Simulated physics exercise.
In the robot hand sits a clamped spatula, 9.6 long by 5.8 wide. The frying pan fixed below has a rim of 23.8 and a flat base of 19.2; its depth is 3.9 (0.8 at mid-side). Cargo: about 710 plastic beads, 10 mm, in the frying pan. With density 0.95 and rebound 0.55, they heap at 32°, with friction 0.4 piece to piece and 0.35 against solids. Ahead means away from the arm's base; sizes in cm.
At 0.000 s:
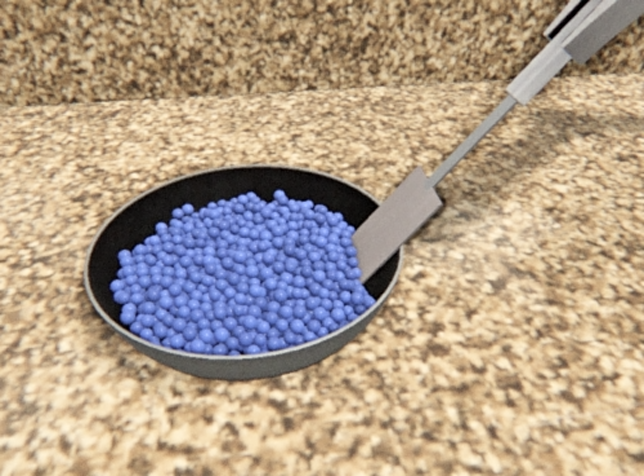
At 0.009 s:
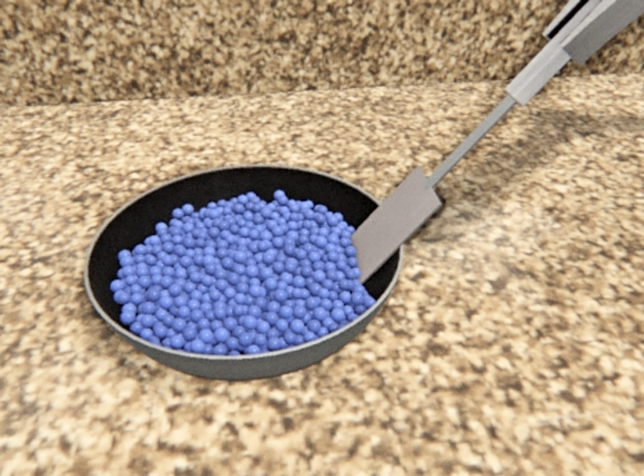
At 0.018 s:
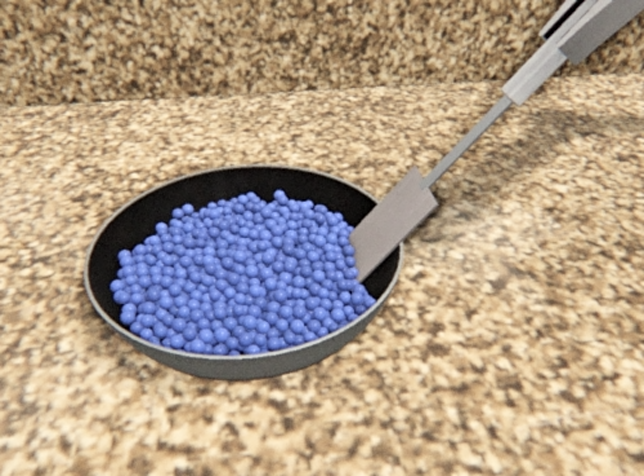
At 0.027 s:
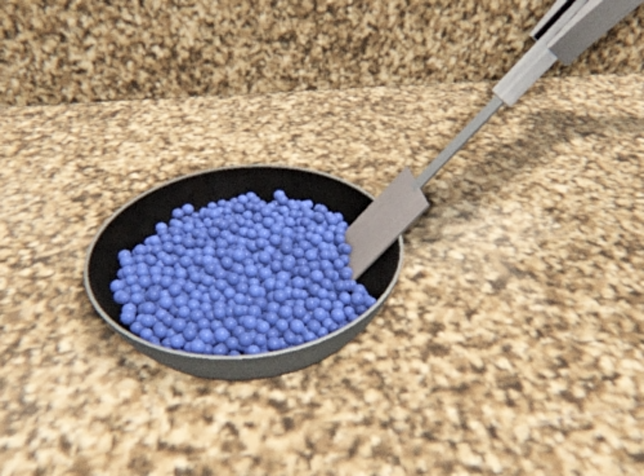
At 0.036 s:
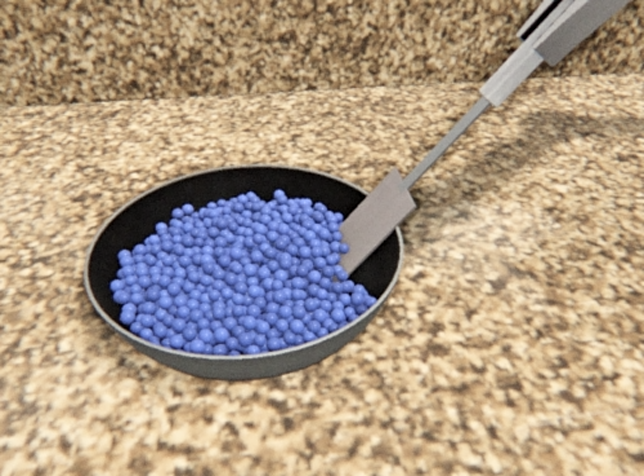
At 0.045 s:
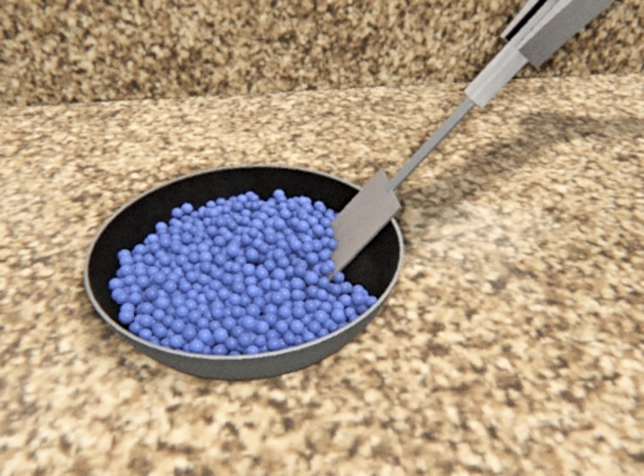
In this clip, a robot hand holds a spatula angled into a dark frying pan heaped with blue plastic beads; the spatula stays nearly still at first, then slides a short way left against the beads, which barely shift.
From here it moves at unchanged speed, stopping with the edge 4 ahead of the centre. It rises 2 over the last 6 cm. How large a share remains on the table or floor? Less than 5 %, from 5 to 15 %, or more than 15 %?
From 5 to 15 %.
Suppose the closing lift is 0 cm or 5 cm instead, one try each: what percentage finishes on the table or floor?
Roughly 0 per cent, then 10 per cent.
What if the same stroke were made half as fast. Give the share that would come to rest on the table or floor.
In that case, close to 0 per cent.
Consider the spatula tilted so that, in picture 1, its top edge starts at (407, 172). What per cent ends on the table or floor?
Roughly 10%.
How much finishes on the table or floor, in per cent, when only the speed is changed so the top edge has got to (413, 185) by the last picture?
Near 0 in a hundred.
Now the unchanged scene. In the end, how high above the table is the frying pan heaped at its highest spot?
Height at the end: Around 4.5 cm.
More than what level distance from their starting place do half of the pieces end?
It works out to roughly 2 cm.
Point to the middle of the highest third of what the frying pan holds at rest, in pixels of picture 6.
Near (164, 260).
After 0.07 s, sloping 51°, highest piece 6 above the table; 708 in the frying pan.
After 0.09 s, sloping 51°, highest piece 7 above the table; 708 in the frying pan.
After 0.30 s, sloping 51°, highest piece 7 above the table; 656 in the frying pan, 46 on the table or floor, 6 on the blade or in flight.
After 1.35 s, sloping 51°, highest piece 4 above the table; 655 in the frying pan, 53 on the table or floor.
In the end, 655 in the frying pan, 53 on the table or floor. That is 7 % on the table or floor.
